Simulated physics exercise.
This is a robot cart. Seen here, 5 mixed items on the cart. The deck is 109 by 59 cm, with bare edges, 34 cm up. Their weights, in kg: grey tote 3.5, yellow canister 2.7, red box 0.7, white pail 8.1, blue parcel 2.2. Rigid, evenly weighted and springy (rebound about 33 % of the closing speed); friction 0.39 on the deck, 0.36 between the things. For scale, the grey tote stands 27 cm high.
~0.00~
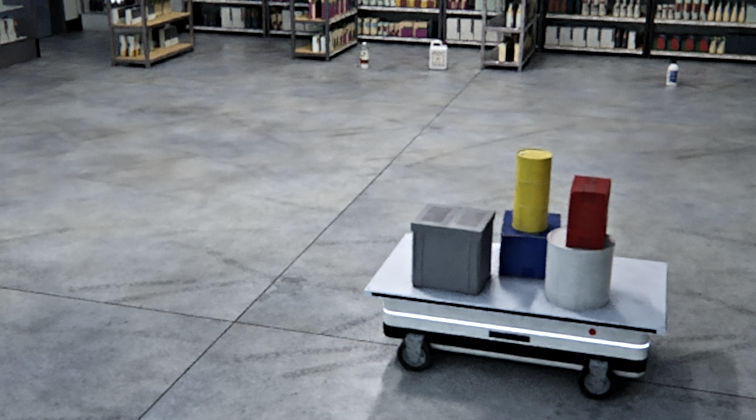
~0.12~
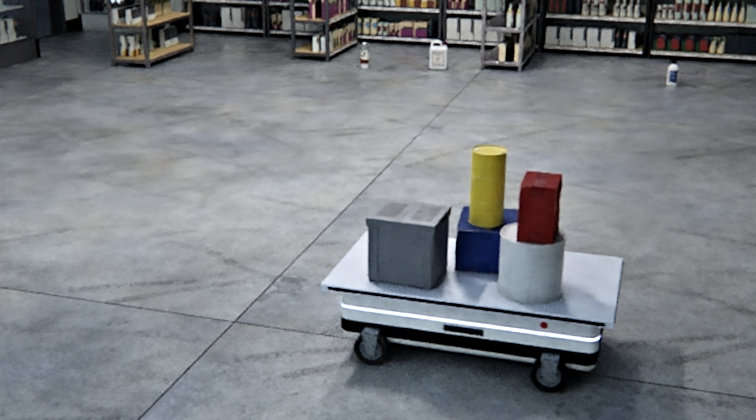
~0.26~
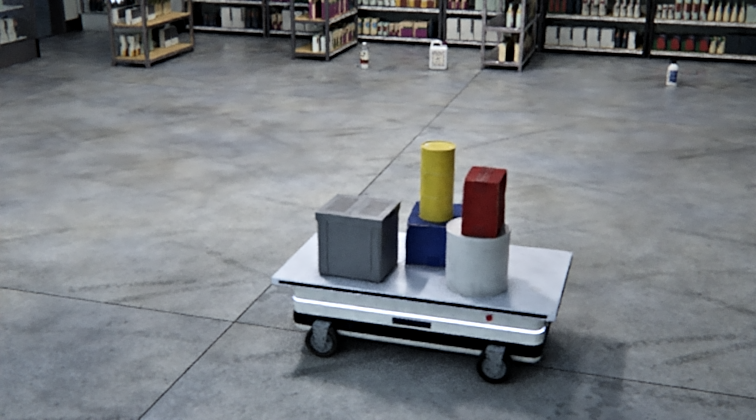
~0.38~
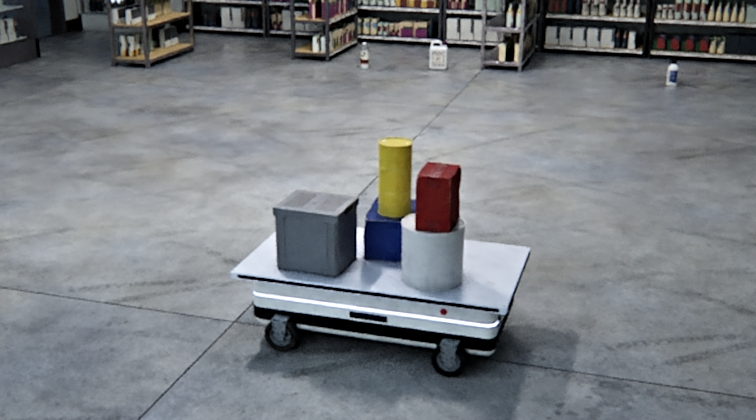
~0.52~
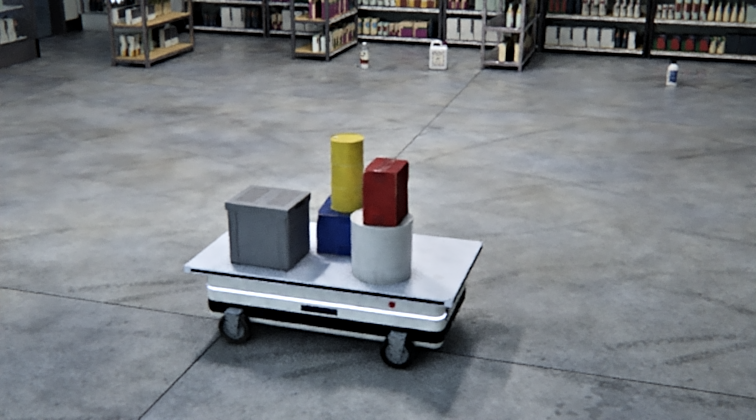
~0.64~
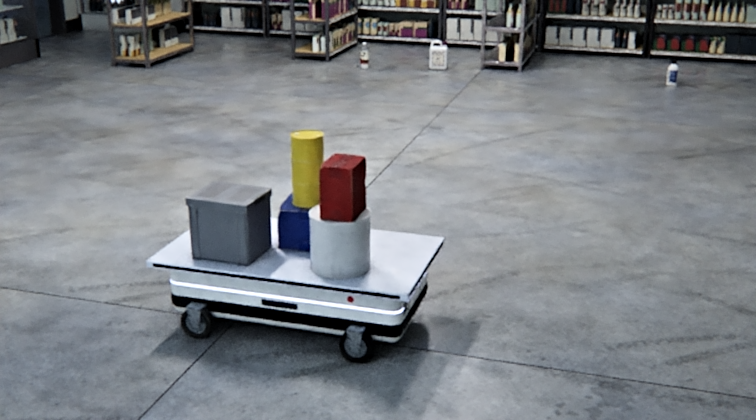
In a large room with a concrete floor and stocked shelves at the back, a wheeled cart rolled steadily to the left, carrying a grey tote, yellow canister, red box, white pail and blue parcel.
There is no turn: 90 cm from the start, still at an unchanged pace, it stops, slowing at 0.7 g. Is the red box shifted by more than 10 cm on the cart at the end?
The red box ends elsewhere.
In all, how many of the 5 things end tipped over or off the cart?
In all, 0.
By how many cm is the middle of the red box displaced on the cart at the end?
About 18 cm.
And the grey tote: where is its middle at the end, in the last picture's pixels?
Near (181, 217).
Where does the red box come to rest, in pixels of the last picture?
Near (277, 180).
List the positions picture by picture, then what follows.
In the first picture, 0 cm covered; red box (589, 212); grey tote (453, 249).
In the second picture, 18 cm covered; white pail (531, 263); blue parcel (487, 239).
In the third picture, 39 cm covered; grey tote (359, 238); yellow canister (437, 181).
In the fourth picture, 57 cm covered; white pail (433, 251); blue parcel (397, 229).
In the fifth picture, 78 cm covered; grey tote (270, 227); yellow canister (347, 172).
In the sixth picture, 95 cm covered; red box (343, 187); white pail (341, 240).
After 0.74 s, 104 cm covered; red box slid 3 cm near (315, 184); yellow canister slid 3 cm; white pail slid 3 cm.
After 0.84 s, 106 cm covered, stopped; red box slid 10 cm near (296, 182); yellow canister slid 10 cm; grey tote slid 9 cm.
After 0.94 s, 106 cm covered, stopped; red box slid 15 cm near (283, 181); yellow canister slid 15 cm; grey tote slid 12 cm.
After 1.04 s, 106 cm covered, stopped; red box slid 18 cm near (277, 181); yellow canister leaning 4°; grey tote slid 13 cm.
At rest (1.9 s), not toppled but over 10 cm from the start, grey tote, yellow canister, red box and white pail; blue parcel in place, give or take 10 cm. Seen from the same camera at the end, red box near (277, 180).
